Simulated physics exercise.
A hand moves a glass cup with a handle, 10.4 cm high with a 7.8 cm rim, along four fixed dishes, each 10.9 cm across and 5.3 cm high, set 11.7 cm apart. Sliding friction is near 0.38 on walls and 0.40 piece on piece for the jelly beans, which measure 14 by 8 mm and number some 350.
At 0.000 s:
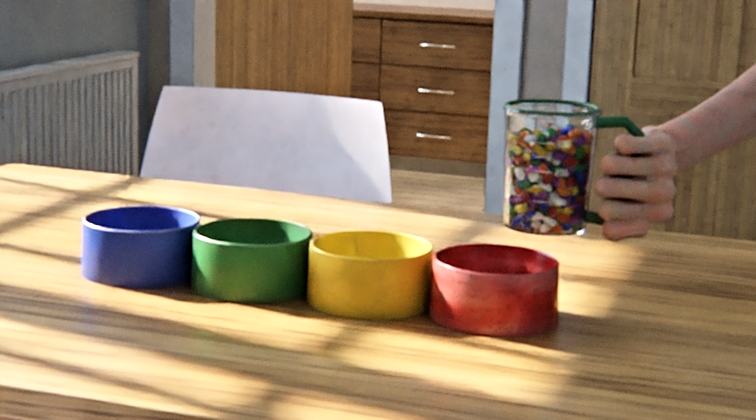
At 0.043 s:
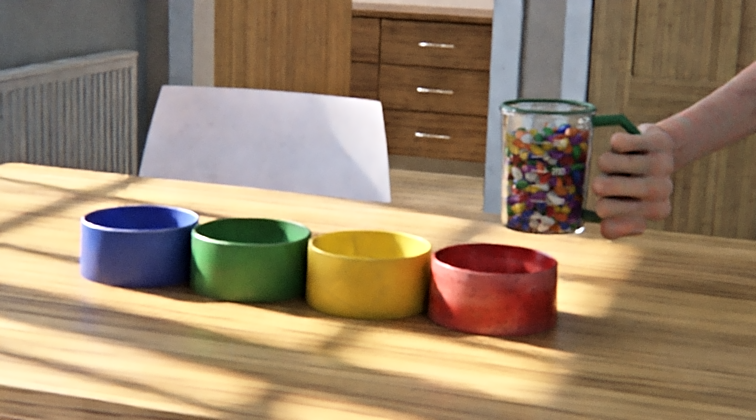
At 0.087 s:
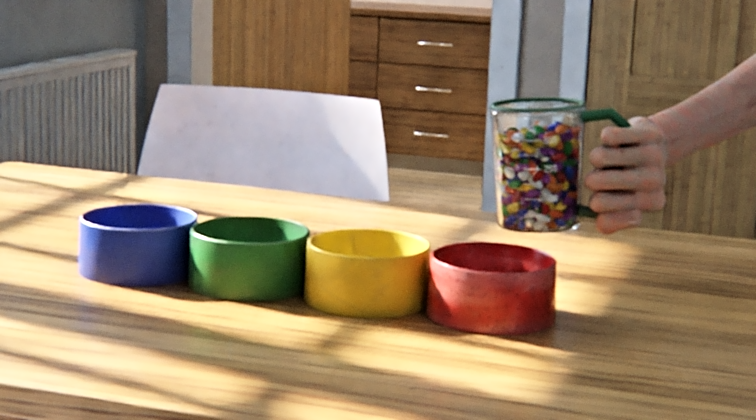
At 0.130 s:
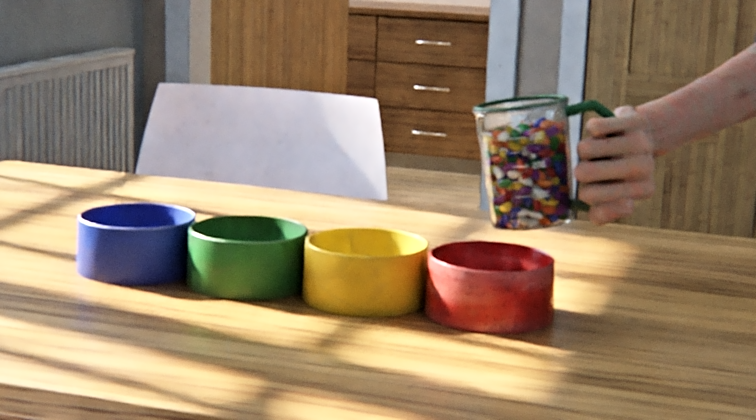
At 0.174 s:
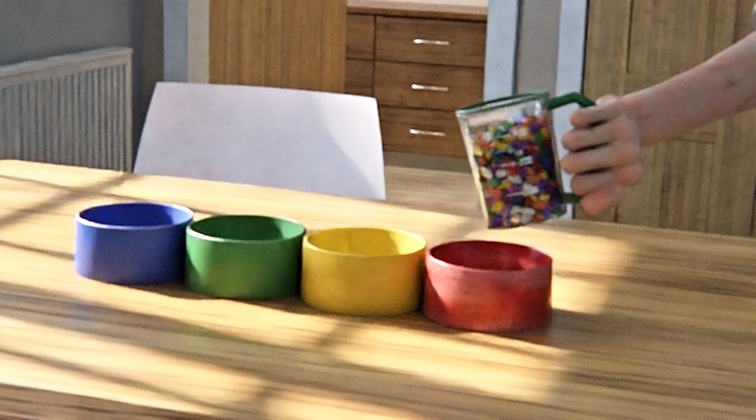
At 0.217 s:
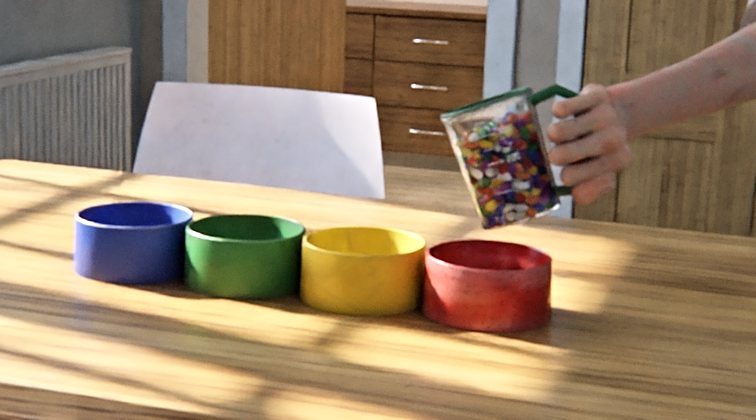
The clip shows a hand holding a clear cup of small multicoloured pieces above a wooden table with blue, green, yellow and red dishes in a row. The hand moves the cup slightly left while tilting it leftward.
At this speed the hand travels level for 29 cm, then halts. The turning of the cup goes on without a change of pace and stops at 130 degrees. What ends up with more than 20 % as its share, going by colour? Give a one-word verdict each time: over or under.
Verdicts: Red under, blue under, green over, yellow under, counter under.
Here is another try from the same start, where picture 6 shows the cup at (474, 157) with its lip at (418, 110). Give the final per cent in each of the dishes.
Per cent kept: Red 0, blue 60, green 20, yellow 0.
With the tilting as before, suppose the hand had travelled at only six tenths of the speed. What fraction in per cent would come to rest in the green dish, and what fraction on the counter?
Green: 0; counter: 10.
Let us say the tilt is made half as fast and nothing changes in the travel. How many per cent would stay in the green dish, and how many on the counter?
Green 10, counter 20.
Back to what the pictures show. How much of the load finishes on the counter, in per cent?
Roughly 5 in a hundred.
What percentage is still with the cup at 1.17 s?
Near 10 per cent of the load.
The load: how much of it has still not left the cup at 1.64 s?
Estimate: Some 0 %.
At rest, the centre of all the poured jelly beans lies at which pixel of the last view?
(238, 254).
After 0.79 s, tilt 100 degrees; cup holds 95 %.
After 1.17 s, tilt 130 degrees; cup holds 10 %, green 90 %.
After 1.64 s, tilt 130 degrees; cup holds 0 %, green 95 %.
By 2.0 s all is still; red 0 %, blue 0 %, green 95 %, yellow 0 %, counter 5 %.
